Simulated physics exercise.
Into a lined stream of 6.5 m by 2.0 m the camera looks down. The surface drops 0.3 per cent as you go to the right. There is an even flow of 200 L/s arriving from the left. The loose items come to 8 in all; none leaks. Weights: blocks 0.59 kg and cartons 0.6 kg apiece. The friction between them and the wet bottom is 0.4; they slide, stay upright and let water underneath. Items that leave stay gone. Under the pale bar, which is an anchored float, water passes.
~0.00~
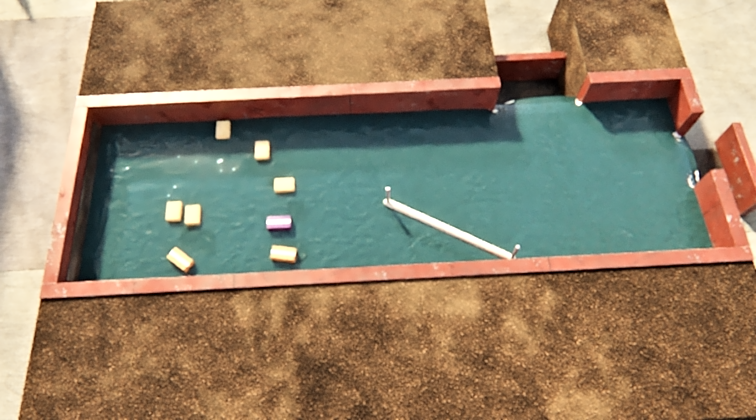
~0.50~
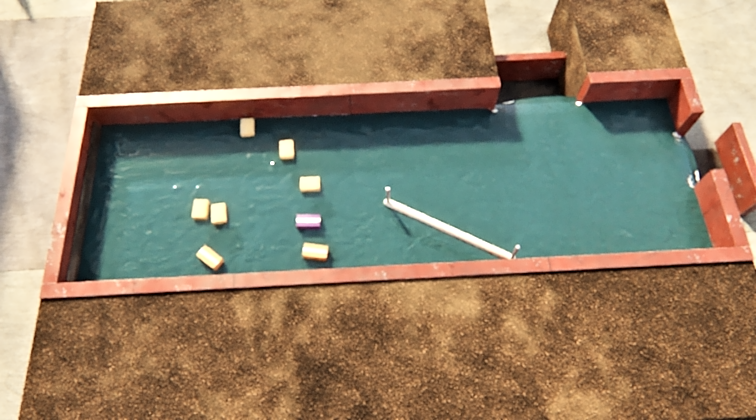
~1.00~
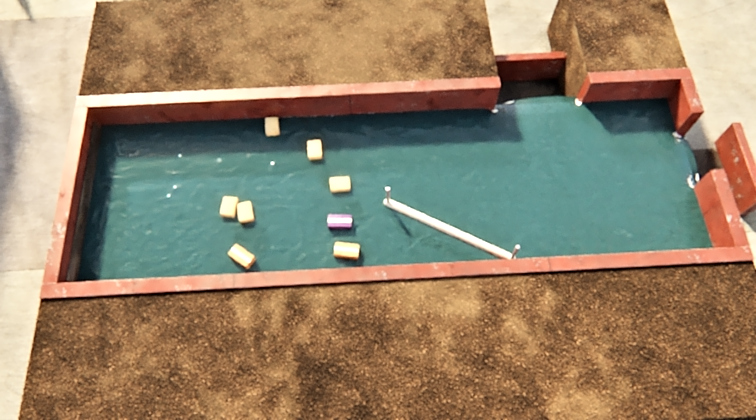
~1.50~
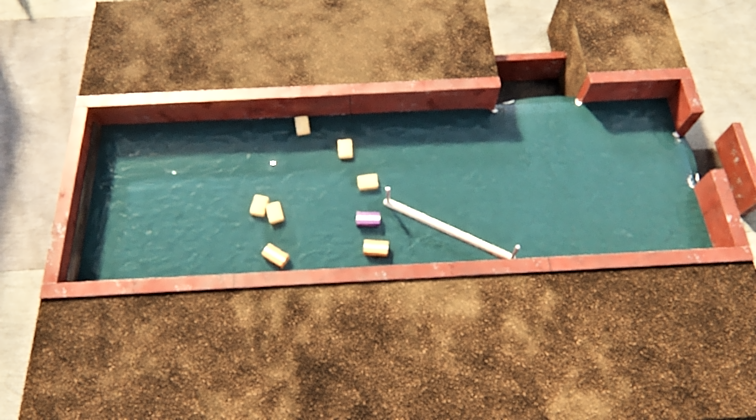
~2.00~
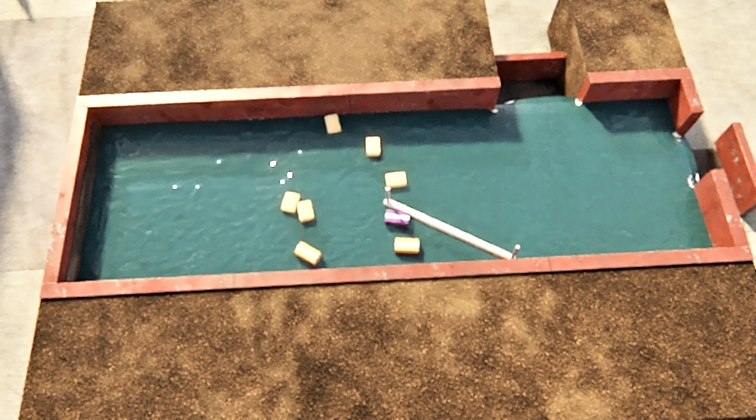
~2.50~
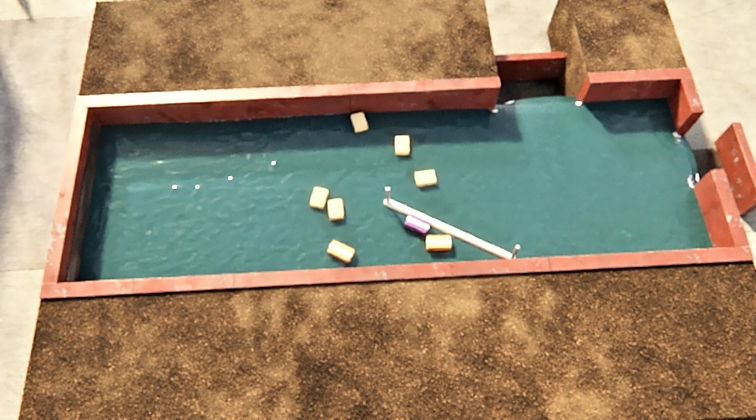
Yellow blocks and one purple carton drifting rightward along a brick-red-walled water channel, the purple one meeting a pale slanted bar and sliding along it.
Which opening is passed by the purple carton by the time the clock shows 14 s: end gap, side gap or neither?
Neither one.
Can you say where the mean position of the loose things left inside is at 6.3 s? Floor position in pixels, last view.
They average out to somewhere around (490, 215).
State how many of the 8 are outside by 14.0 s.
The count is 4.
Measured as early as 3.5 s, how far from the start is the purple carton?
Displacement near 200 cm.
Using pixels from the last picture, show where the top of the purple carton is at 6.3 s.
Roughly (476, 249) in the last view.
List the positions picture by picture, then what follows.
In the first frame, the purple carton at (279, 222) floats; about 2350 L in view; 0 of 8 have shifted.
In the second frame, the purple carton at (308, 220) floats, 31 cm from its start; 17 cm deep round most things; 8 of 8 have shifted.
In the third frame, the purple carton at (340, 221) floats, 63 cm from its start; about 2350 L in view; 8 of 8 have shifted.
In the fourth frame, the purple carton at (368, 218), afloat, 93 cm from its start; 17 cm deep round most things; 8 of 8 have shifted.
In the fifth frame, the purple carton at (397, 217), afloat, 123 cm from its start; about 2360 L in view; 8 of 8 have shifted.
In the sixth frame, the purple carton at (418, 223) floats, 145 cm from its start; about 2360 L in view; 8 of 8 have shifted.
After 3.5 s the purple carton is near (449, 237), 1.8 m from its start, afloat; 0 of 8 are out; 8 afloat.
After 6.3 s the purple carton is near (476, 249), 2.0 m from its start, afloat; 2 of 8 are out; 6 afloat.
After 10.0 s the purple carton is near (476, 249), 2.0 m from its start, afloat; 4 of 8 are out; 4 afloat.
After 14.0 s the purple carton is near (476, 249), 2.0 m from its start, afloat; 4 of 8 are out; 4 afloat.
